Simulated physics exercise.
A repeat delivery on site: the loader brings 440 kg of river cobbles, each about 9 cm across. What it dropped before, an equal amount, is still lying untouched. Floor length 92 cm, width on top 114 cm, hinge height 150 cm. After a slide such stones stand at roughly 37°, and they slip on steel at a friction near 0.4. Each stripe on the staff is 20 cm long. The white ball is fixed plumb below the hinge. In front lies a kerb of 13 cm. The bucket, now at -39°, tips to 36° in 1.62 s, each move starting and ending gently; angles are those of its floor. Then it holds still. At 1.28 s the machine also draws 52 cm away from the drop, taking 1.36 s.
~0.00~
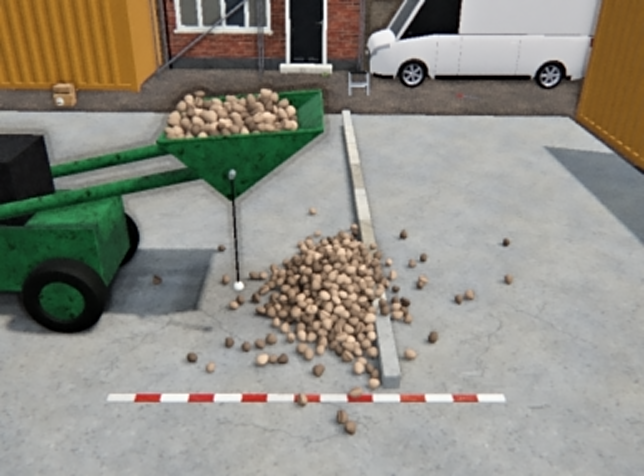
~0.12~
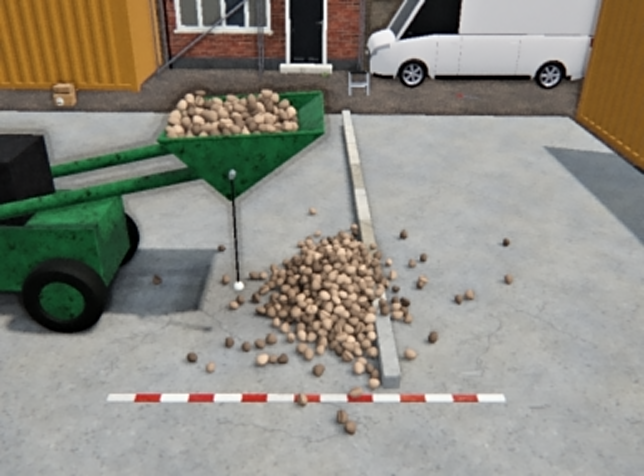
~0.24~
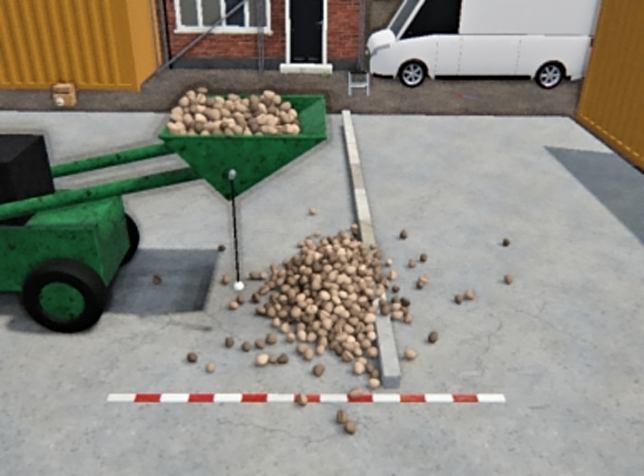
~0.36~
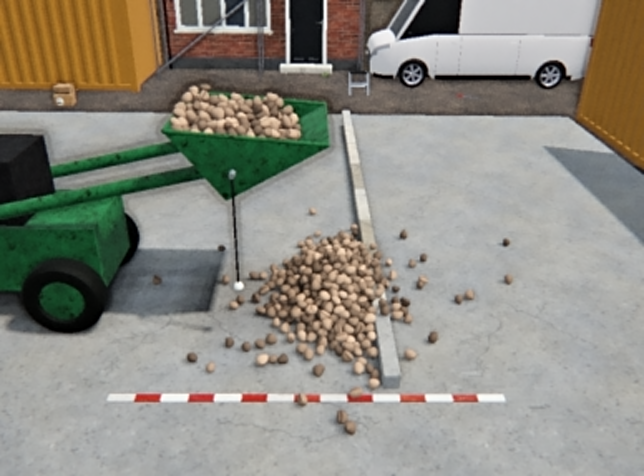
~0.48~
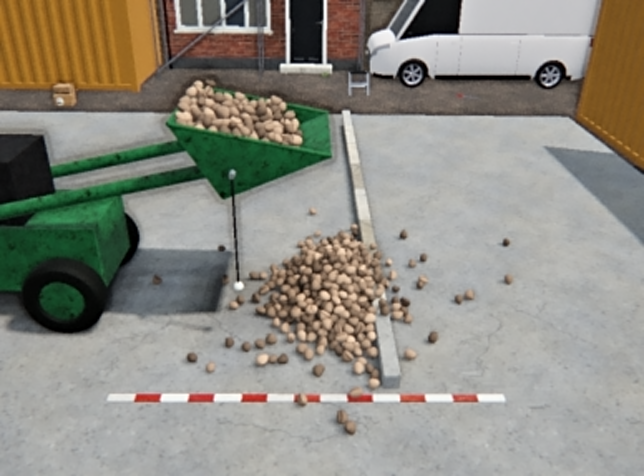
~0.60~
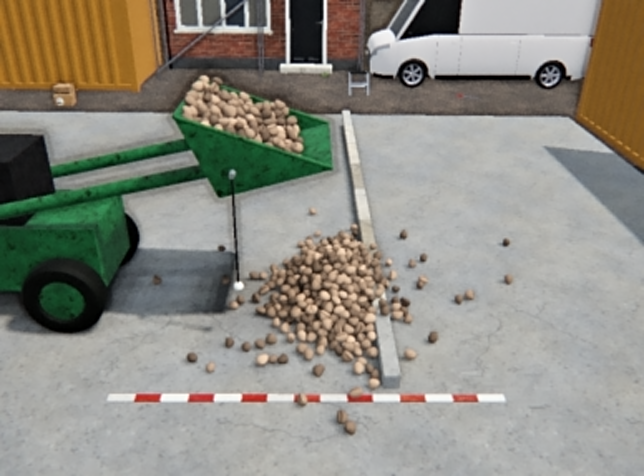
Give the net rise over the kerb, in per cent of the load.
Roughly 18 per cent of a load more.
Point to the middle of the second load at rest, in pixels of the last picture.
Their middle is at about (329, 282).
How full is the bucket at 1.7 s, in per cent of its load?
Roughly 35 per cent is still inside.
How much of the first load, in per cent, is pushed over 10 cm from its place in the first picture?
Roughly 15 per cent of them.
After 1.2 s the floor is at 25°; in per cent of one load, 98 in the bucket, 97 on this side of the kerb, 5 over the kerb; the foremost stones are at (453, 274).
After 1.7 s the floor is at 36°; in per cent of one load, 37 in the bucket, 158 on this side of the kerb, 5 over the kerb; the foremost stones are at (453, 274).
After 3.1 s the floor is at 36°; in per cent of one load, 0 in the bucket, 178 on this side of the kerb, 22 over the kerb; the foremost stones are at (511, 292).
After 5.8 s the floor is at 36°; in per cent of one load, 0 in the bucket, 178 on this side of the kerb, 22 over the kerb; the foremost stones are at (512, 292). Net gain over the kerb, 18.
